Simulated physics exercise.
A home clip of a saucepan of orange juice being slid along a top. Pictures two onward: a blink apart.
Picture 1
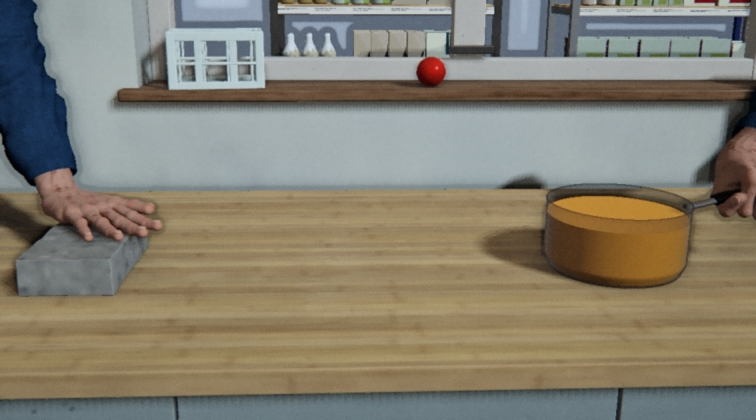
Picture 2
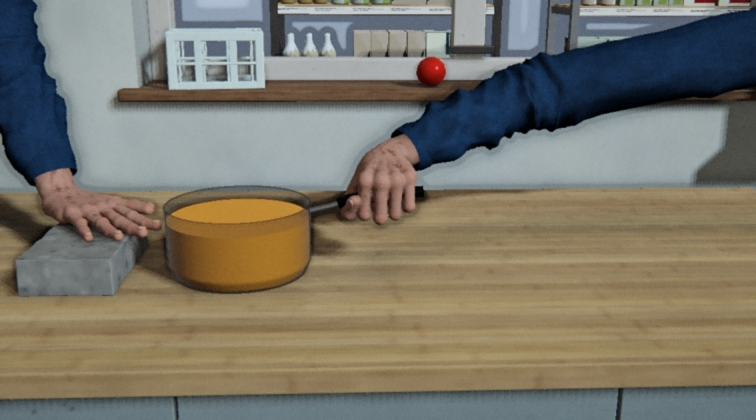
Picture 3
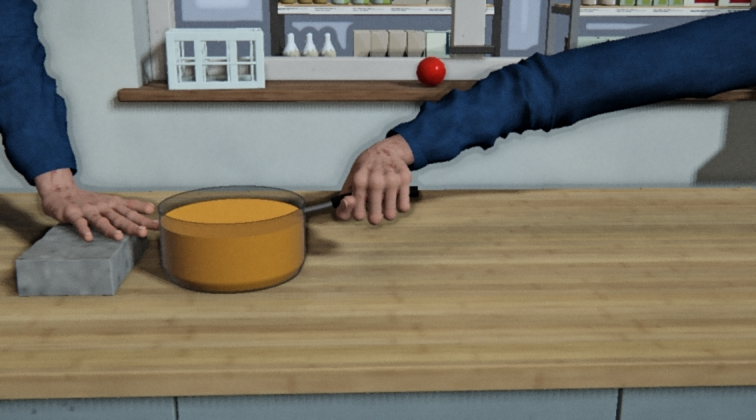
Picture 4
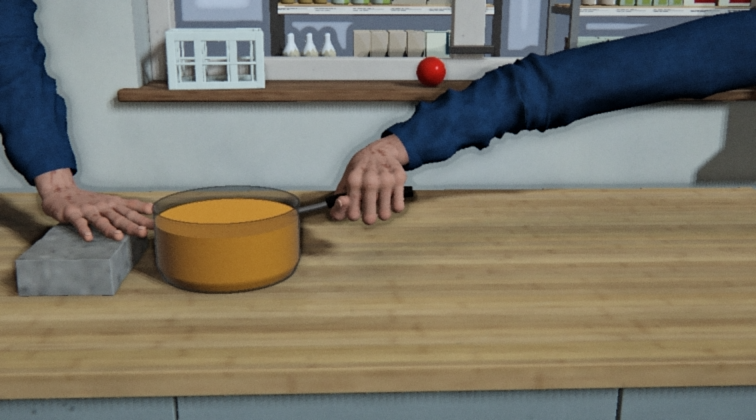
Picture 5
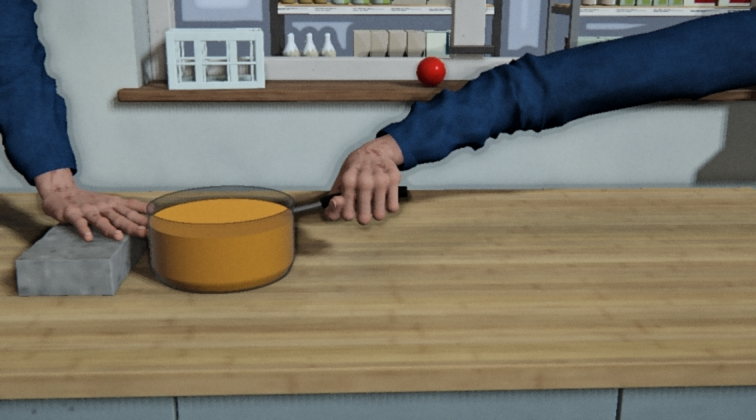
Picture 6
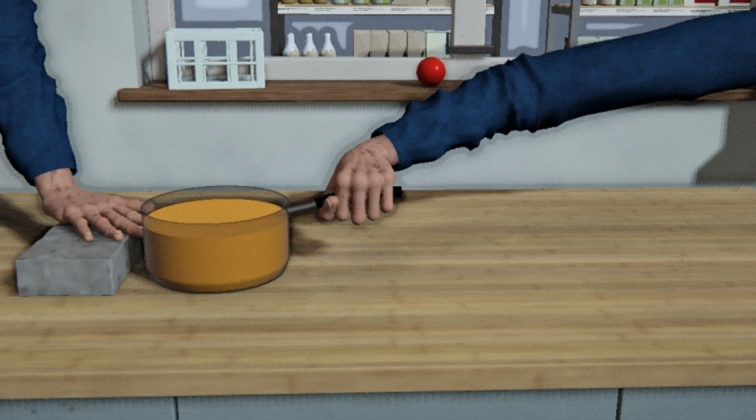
On a wooden worktop, one hand rests on a grey brick while another slides a saucepan of orange liquid left towards it.
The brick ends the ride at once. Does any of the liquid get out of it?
Well, it will not brim over, I reckon.
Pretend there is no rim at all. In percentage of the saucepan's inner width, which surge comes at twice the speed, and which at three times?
Around 10 % and 15 %.
Next, the saucepan meets the brick.
After that, the orange juice surges up the wall; the wave climbs under half way to the rim.
Finally, the saucepan stands at the brick; its rim is dry.
